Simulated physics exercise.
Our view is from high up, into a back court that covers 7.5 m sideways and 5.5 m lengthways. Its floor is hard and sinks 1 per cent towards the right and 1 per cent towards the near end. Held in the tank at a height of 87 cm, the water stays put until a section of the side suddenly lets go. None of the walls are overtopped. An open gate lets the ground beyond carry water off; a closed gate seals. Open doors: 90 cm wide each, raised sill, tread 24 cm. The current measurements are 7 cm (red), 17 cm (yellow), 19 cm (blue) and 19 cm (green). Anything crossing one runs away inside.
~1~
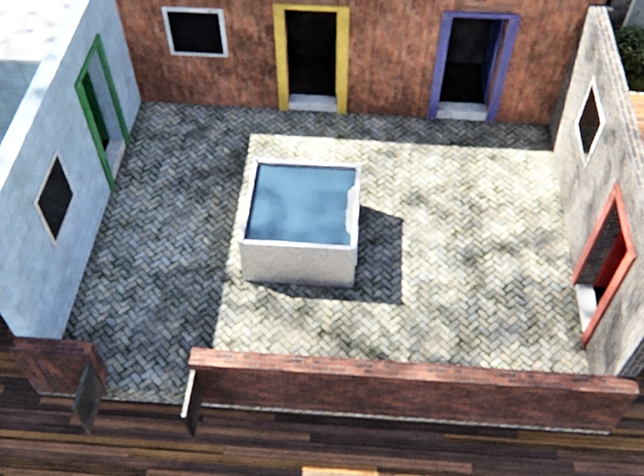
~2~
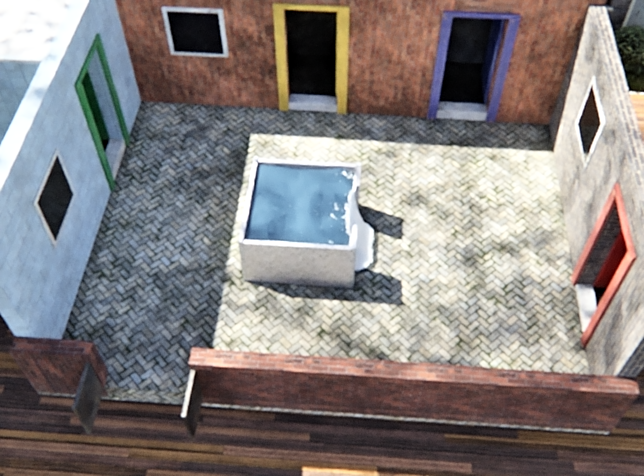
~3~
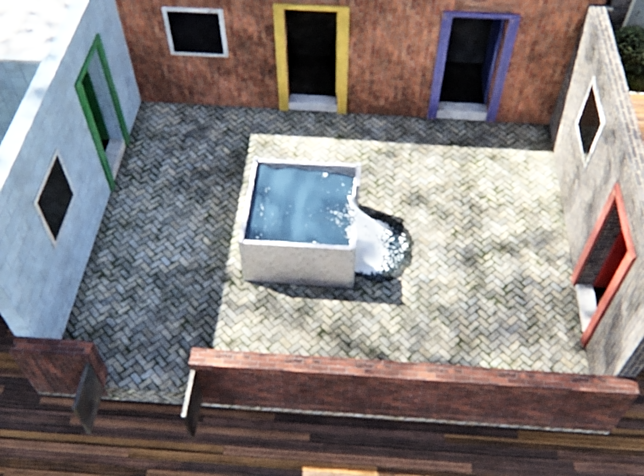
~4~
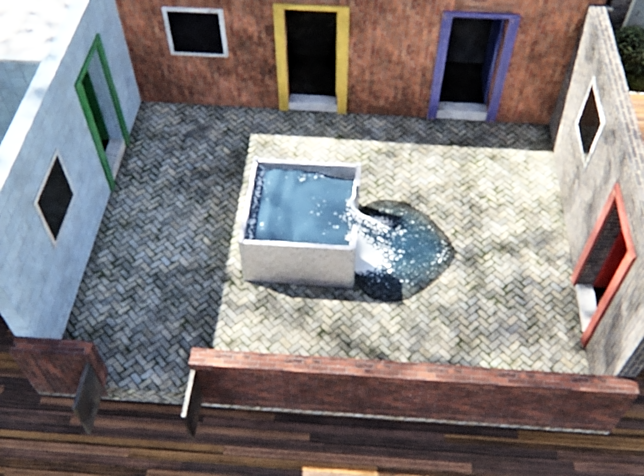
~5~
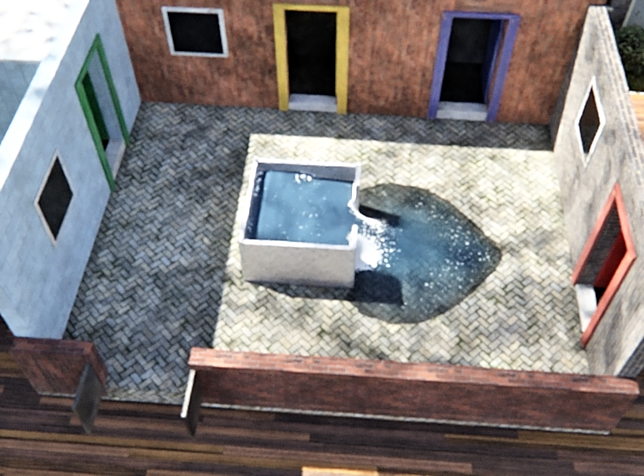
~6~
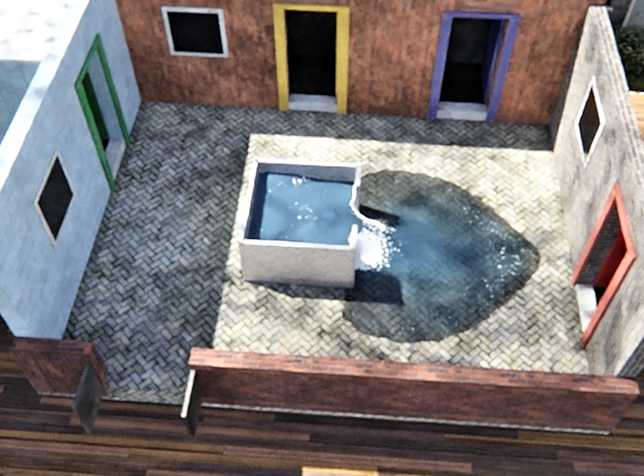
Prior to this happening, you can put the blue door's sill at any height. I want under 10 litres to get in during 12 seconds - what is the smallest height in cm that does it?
You would need about 6.5 cm.
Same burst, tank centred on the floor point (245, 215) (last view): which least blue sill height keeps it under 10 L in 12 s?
Near 9.5 cm.
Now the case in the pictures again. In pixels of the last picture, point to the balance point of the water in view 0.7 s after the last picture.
Around (368, 245).
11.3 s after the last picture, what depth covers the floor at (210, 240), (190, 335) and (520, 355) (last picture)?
Ordered as asked: 2, 4, 9 cm.
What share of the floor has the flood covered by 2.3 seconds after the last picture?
Roughly 35 percent of the floor is wet.
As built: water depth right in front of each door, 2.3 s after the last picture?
Door by door, in centimetres - red 19, yellow 0, blue 11, green 0.
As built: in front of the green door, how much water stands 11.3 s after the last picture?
2.5 cm.
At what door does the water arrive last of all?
I'd say the green door.
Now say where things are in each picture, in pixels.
In the first frame, still water, 87 cm deep, in the tank at (302, 205); the blue door at (469, 76) is dry.
In the second frame, the front is at (372, 262), 0.3 m from the gap at (353, 232); 0.2 m2 of floor is wet, 87 cm left at the back.
In the third frame, the front is at (407, 258), 0.9 m from the gap at (353, 233); 0.8 m2 of floor is wet, 84 cm left at the back.
In the fourth frame, water pours out at (353, 233) and has run 1.5 m, to (449, 258); about 8 cm deep outside, 76 cm at the back.
In the fifth frame, water pours out at (353, 233) and has run 2.2 m, to (495, 258); about 6 cm deep outside, 74 cm at the back.
In the sixth frame, water pours out at (353, 233) and has run 2.8 m, to (534, 260); about 4 cm deep outside, 70 cm at the back; the blue door at (469, 76), 3.5 m from the gap, is still 1.6 m from the nearest water.
Then, 0.7 s after the last picture water covers 35 % of the floor, deepest (42 cm) near (358, 243); it has not reached the blue door.
Then, 2.3 s after the last picture water covers 35 % of the floor, deepest (24 cm) near (357, 252); 11 cm at the blue door, 0 litres in over its 19 cm sill.
Then, 11.3 s after the last picture water covers 100 % of the floor, deepest (11 cm) near (587, 406); 3 cm at the blue door, 0 litres in over its 19 cm sill.
At the blue door as built, the water peaked near 12 cm, 2.5 s after the last picture.
Run again over the same 12 s with other heights there, 15 litres in over 6 cm, 4 litres over 8 cm. The limit of 10 litres is kept from about 6.5 cm up.
